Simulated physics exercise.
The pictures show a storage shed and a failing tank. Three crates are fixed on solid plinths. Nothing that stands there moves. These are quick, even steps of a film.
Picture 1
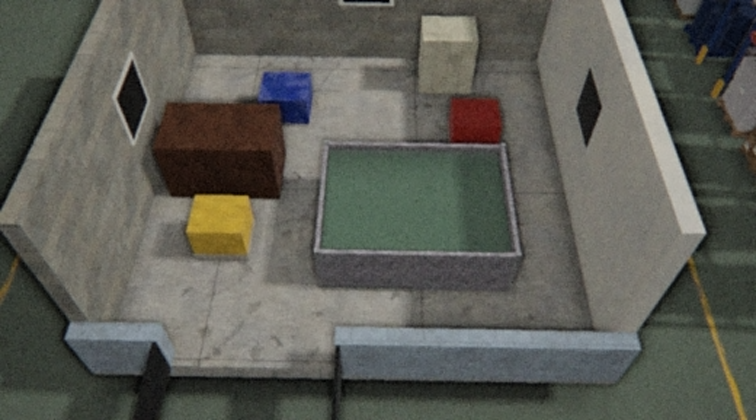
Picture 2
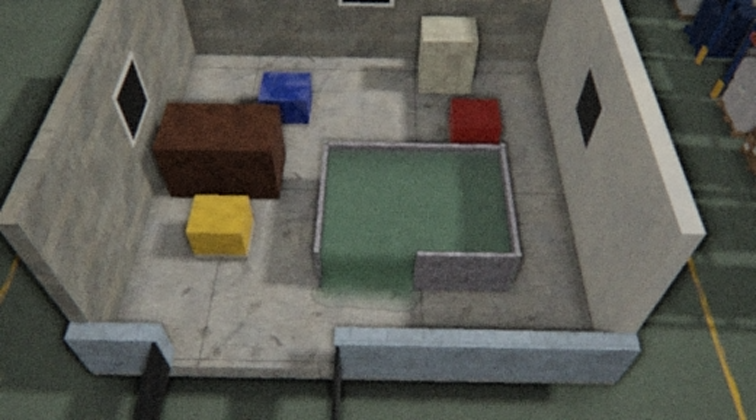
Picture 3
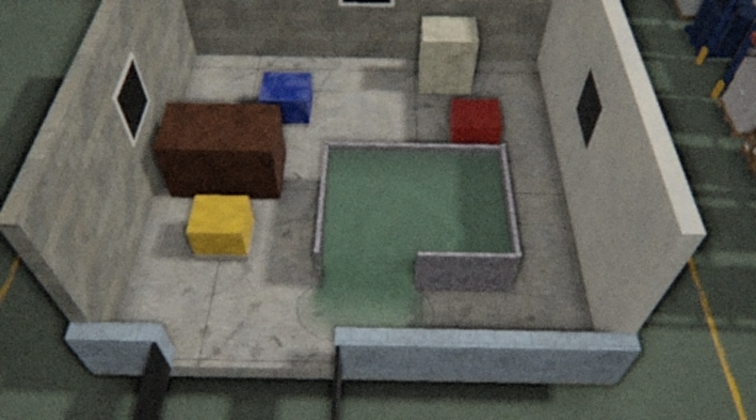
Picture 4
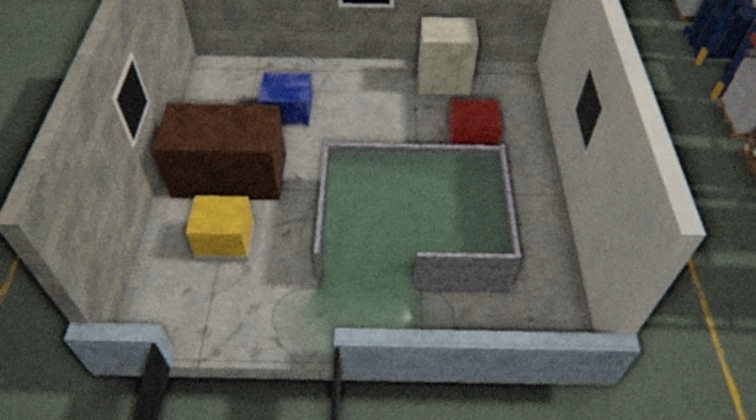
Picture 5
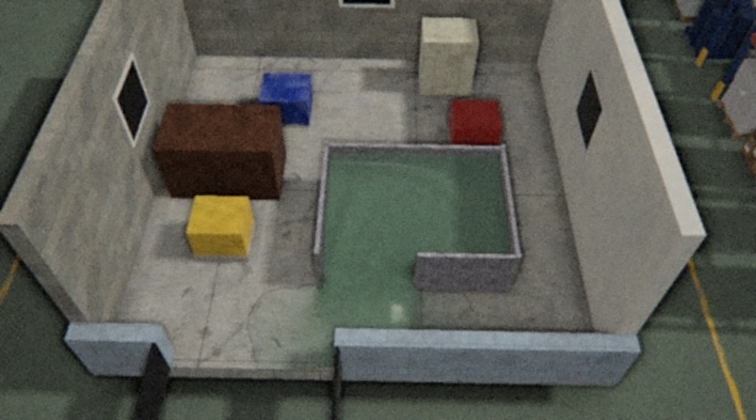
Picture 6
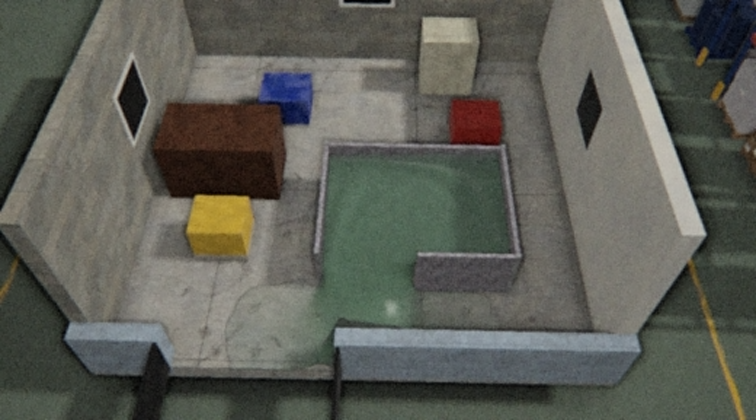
In a storage shed, a low grey-walled tank of green water opening at its front, water pouring out and spreading across the floor.
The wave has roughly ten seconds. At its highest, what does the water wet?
One by one: The blue crate gets wet; the yellow crate stays dry; the red crate stays dry.
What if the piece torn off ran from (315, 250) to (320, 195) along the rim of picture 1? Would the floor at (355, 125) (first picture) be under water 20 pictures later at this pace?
Answer: Under water.
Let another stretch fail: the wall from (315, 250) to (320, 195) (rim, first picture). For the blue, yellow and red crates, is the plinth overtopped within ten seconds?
The blue one takes water, the yellow one is topped, the red one escapes it.
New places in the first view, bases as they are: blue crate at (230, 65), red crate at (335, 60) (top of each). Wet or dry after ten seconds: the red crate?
My reading: The red one keeps dry.
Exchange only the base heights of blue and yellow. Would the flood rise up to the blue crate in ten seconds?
In short: Blue remains dry.
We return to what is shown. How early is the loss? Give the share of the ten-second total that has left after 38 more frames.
About 85 per cent.
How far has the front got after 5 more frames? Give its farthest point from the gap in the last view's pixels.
I would point to (589, 358).
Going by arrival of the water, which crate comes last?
I say the crate marked blue.
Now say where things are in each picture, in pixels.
The water tank at (416, 199) is whole and still, in the first frame.
The front is at (315, 290), out from the gap at (368, 273), in the second frame.
Water pours out at (368, 276) and has run to a hidden place, in the third frame.
The front is at a hidden place, out from the gap at (368, 277), in the fourth frame.
Water pours out at (368, 278) and has run to a hidden place, in the fifth frame.
The front is at a hidden place, out from the gap at (368, 277), in the sixth frame.
A moment on, water covers 20 % of the floor; the blue crate not reached, the yellow crate not reached, the red crate not reached.
Next, water covers 25 % of the floor; the blue crate not reached, the yellow crate not reached, the red crate not reached.
Then, water covers 45 % of the floor; the blue crate not reached, the yellow crate water round its plinth, the red crate water round its plinth.
Later, water covers 70 % of the floor; the blue crate not reached, the yellow crate water round its plinth, the red crate water round its plinth.
In the end, water covers 100 % of the floor; the blue crate was topped, the yellow crate stayed above the water, the red crate stayed above the water.
